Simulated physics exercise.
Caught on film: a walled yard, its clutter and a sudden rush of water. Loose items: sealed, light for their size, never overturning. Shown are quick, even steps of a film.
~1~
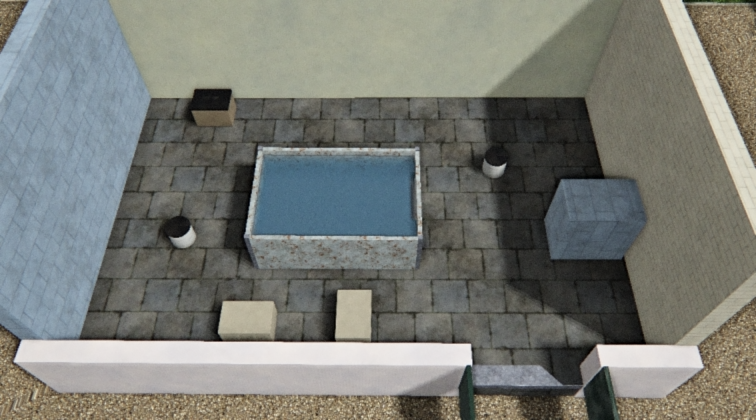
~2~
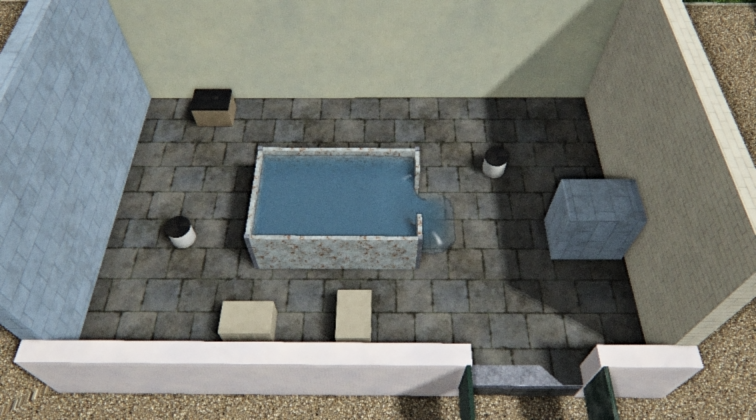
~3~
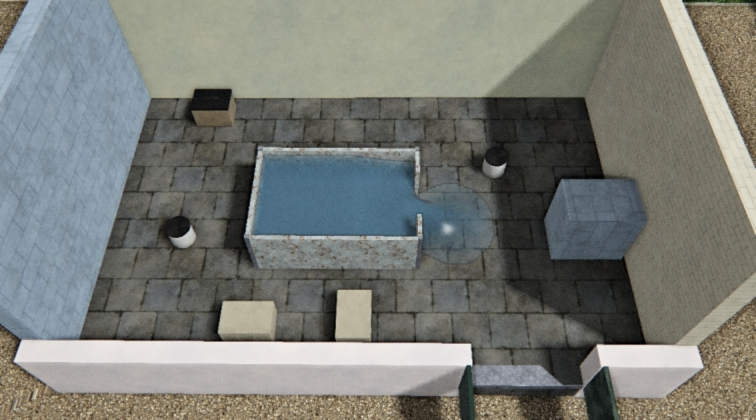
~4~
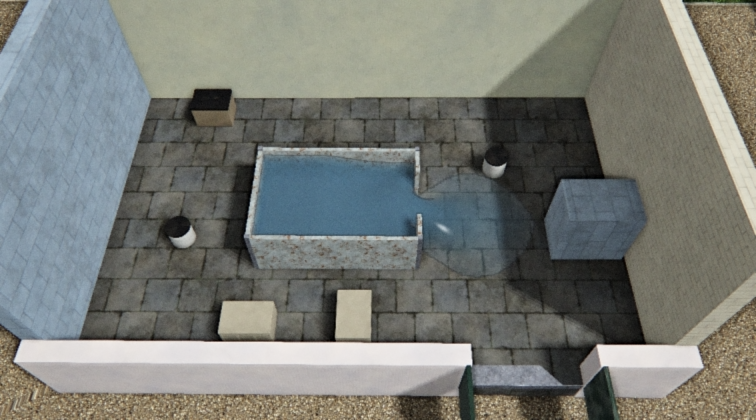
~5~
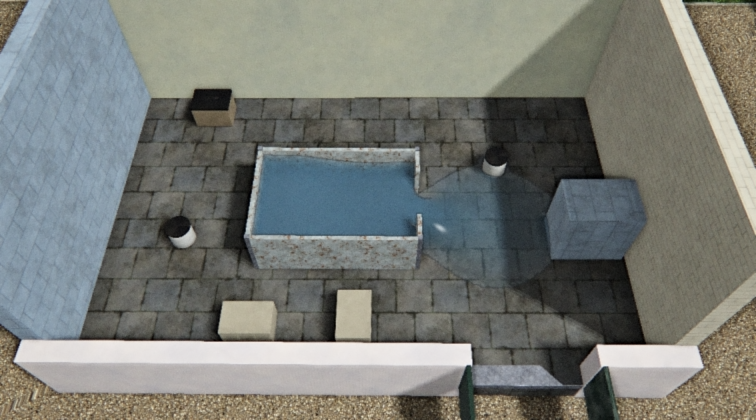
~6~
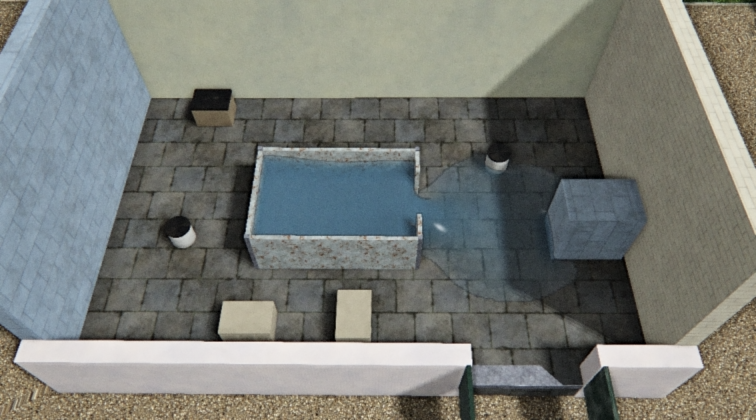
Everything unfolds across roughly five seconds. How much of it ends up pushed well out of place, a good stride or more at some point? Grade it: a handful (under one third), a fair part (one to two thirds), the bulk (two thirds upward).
A handful.
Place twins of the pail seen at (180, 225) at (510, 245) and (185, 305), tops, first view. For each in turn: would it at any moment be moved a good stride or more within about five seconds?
Well, one then the other: Carried that far, not carried that far.
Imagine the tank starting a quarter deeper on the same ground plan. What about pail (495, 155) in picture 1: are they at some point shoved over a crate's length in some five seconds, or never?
The finding is simple: Carried at least that far.
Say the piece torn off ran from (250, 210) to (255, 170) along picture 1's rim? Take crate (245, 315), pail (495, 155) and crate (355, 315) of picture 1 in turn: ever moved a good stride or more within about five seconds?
Result per item - displaced that far / short of that distance / displaced that far.
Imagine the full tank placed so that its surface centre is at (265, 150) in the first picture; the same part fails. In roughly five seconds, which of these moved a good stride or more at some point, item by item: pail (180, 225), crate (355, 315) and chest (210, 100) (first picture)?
The three, one by one: Short of that, short of that and short of that.
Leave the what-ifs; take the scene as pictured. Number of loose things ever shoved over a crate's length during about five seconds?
The figure is 1.
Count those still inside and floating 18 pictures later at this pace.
That comes out at 1.
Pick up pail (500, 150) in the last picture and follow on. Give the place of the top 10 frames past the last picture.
It should end up around (561, 86).
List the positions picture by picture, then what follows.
The first frame shows a pail at (497, 156), on the bottom; a chest at (211, 98), on the bottom; 0 of 5 have shifted.
The second frame shows a pail at (497, 156), on the bottom; a chest at (211, 98) rests on the ground; 0 of 5 have shifted.
The third frame shows a pail at (497, 156) rests on the ground; a chest at (211, 98) rests on the ground; 0 of 5 have shifted.
The fourth frame shows a pail at (497, 156) rests on the ground; a chest at (211, 98) rests on the ground; 0 of 5 have shifted.
The fifth frame shows a pail at (497, 156) rests on the ground; a chest at (211, 98) rests on the ground; 0 of 5 have shifted.
The sixth frame shows a pail at (499, 152) rests on the ground, close to its start; a chest at (211, 98) rests on the ground; 1 of 5 have shifted.
A moment on, 1 of 5 are well off their spots; 0 afloat.
Next, 1 of 5 are well off their spots; 1 afloat.
Later, 1 of 5 are well off their spots; 1 afloat.
In the end, 1 of 5 are well off their spots, and 1 have been at some point; 1 afloat.
